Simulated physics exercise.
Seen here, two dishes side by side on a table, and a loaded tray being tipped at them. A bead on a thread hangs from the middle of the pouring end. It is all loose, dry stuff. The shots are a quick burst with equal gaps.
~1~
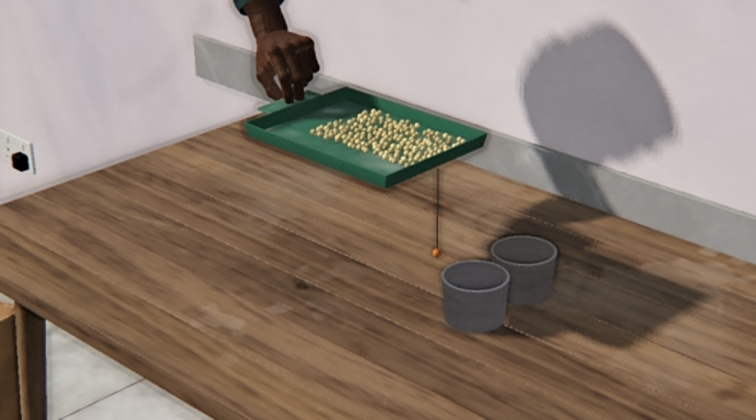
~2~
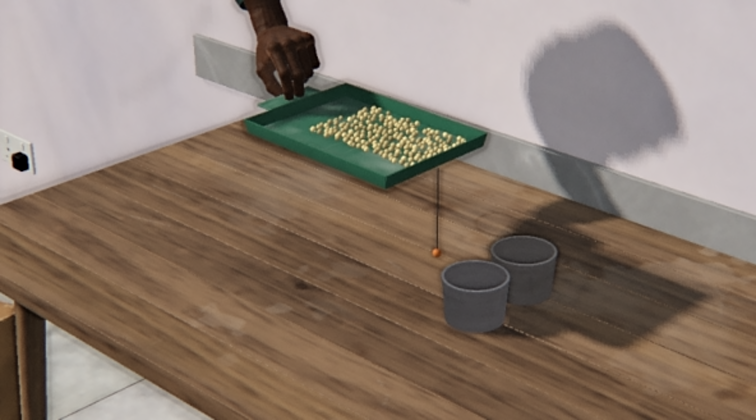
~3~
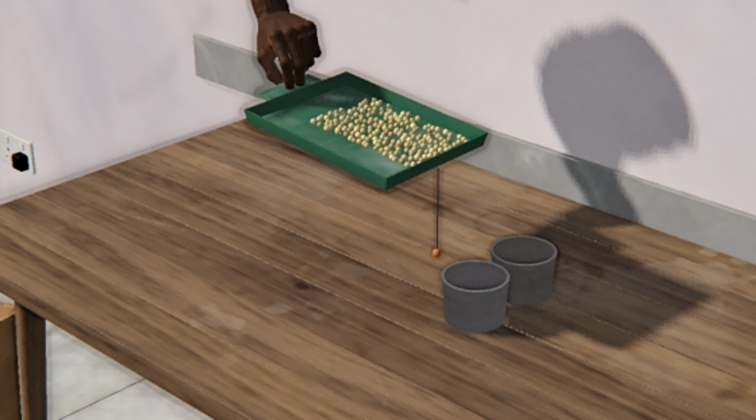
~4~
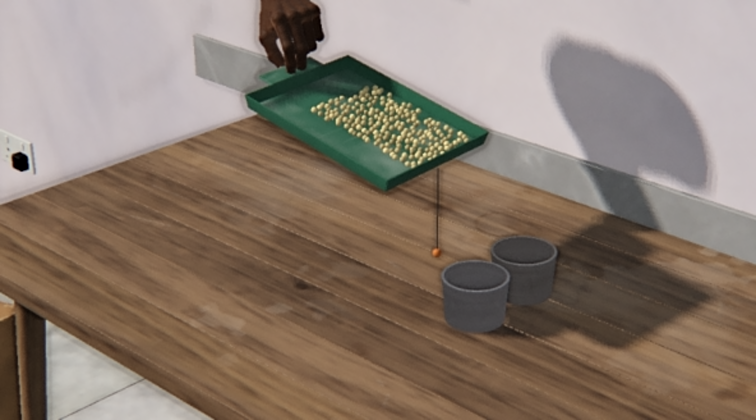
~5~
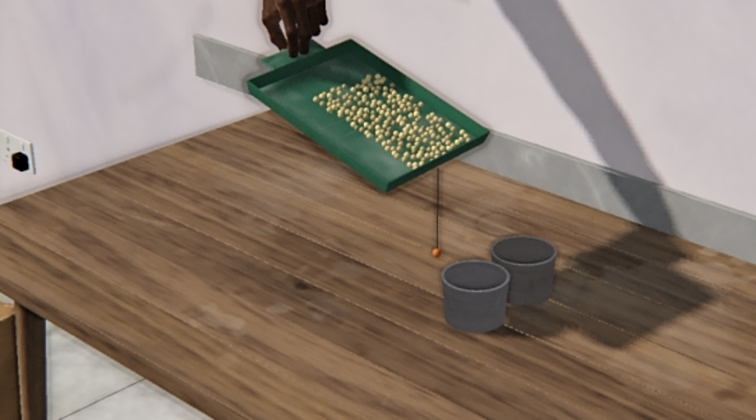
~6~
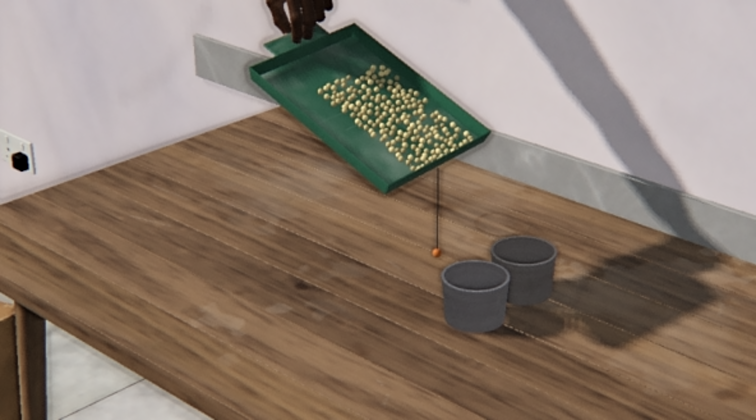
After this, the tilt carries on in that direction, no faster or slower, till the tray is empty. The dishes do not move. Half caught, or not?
Together they catch under half.
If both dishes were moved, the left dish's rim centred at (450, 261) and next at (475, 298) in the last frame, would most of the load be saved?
First the smaller part, then under half.
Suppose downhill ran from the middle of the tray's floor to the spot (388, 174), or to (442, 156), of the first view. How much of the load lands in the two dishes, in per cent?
The first gives 0 %, the second 60 %.
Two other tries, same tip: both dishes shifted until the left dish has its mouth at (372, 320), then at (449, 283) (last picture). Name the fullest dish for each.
First right, then left.
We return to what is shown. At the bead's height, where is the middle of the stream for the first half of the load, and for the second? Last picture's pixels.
First near (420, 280), later near (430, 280).
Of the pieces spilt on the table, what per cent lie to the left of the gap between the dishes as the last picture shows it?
Near 90 %.
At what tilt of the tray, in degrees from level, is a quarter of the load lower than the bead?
Roughly 100°.
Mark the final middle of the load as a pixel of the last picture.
Around (428, 350).
Soon, tray tipped steeply; nearly all on the tray; a small part in the air.
A while on, tray tipped past a quarter turn; about a third on the tray; a stray few in the left dish; about a quarter outside both; about a third in the air.
Towards the end, tray tipped past a quarter turn; about a quarter in the left dish; most outside both.
Finally, tray tipped past a quarter turn; about a quarter in the left dish; none in the right dish; most outside both.
